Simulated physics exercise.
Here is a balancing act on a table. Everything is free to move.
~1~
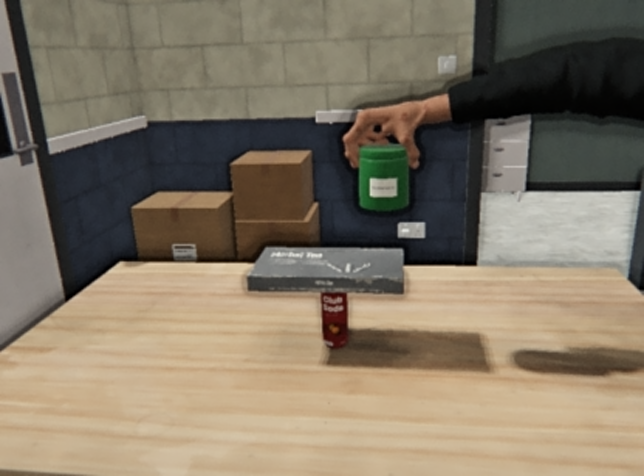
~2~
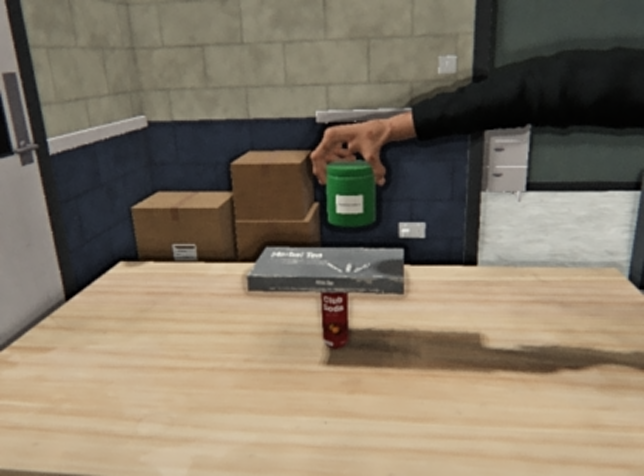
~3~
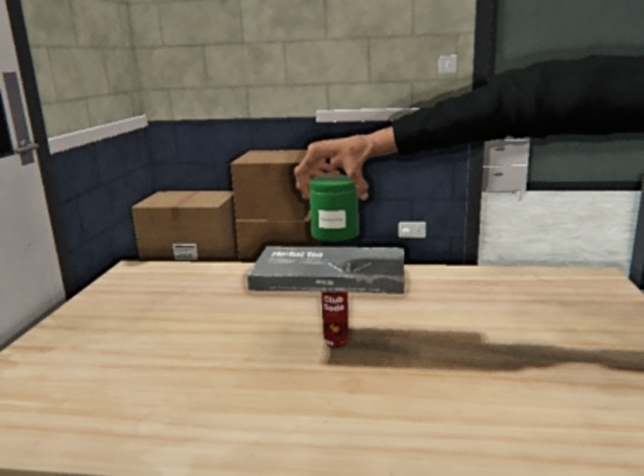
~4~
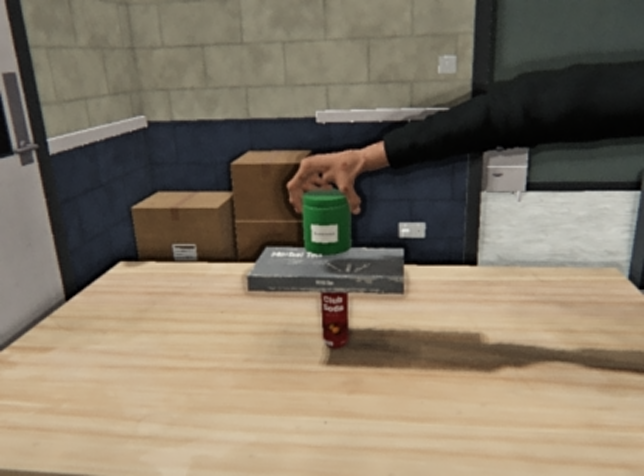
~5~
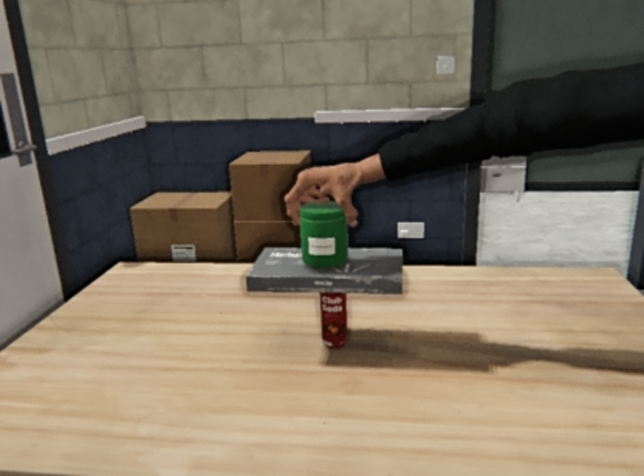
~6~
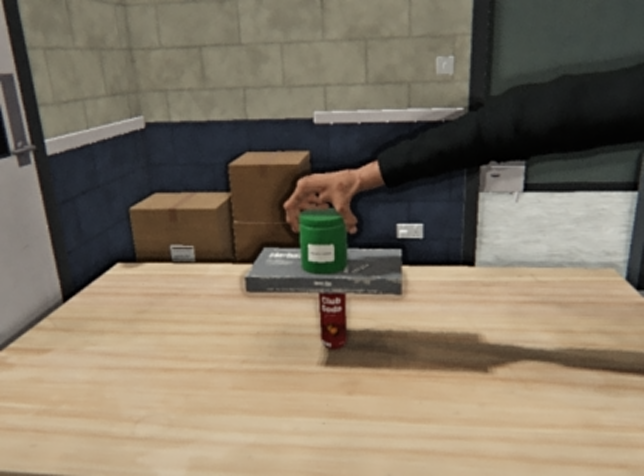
In the video, a hand holding a green jar moves left and downward above a wooden table, then lowers the jar onto a flat gray box that rests on top of an upright red can.
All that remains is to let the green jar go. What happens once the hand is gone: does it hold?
In the end the stack holds.
Then, 0.80 s later than the last frame, all is still.
Then, 1.70 s later than the last frame, green jar resting near (324, 241).
When it is over, all 3 as before. End places, in pixels of the last picture, green jar near (323, 241). The stack stays up.
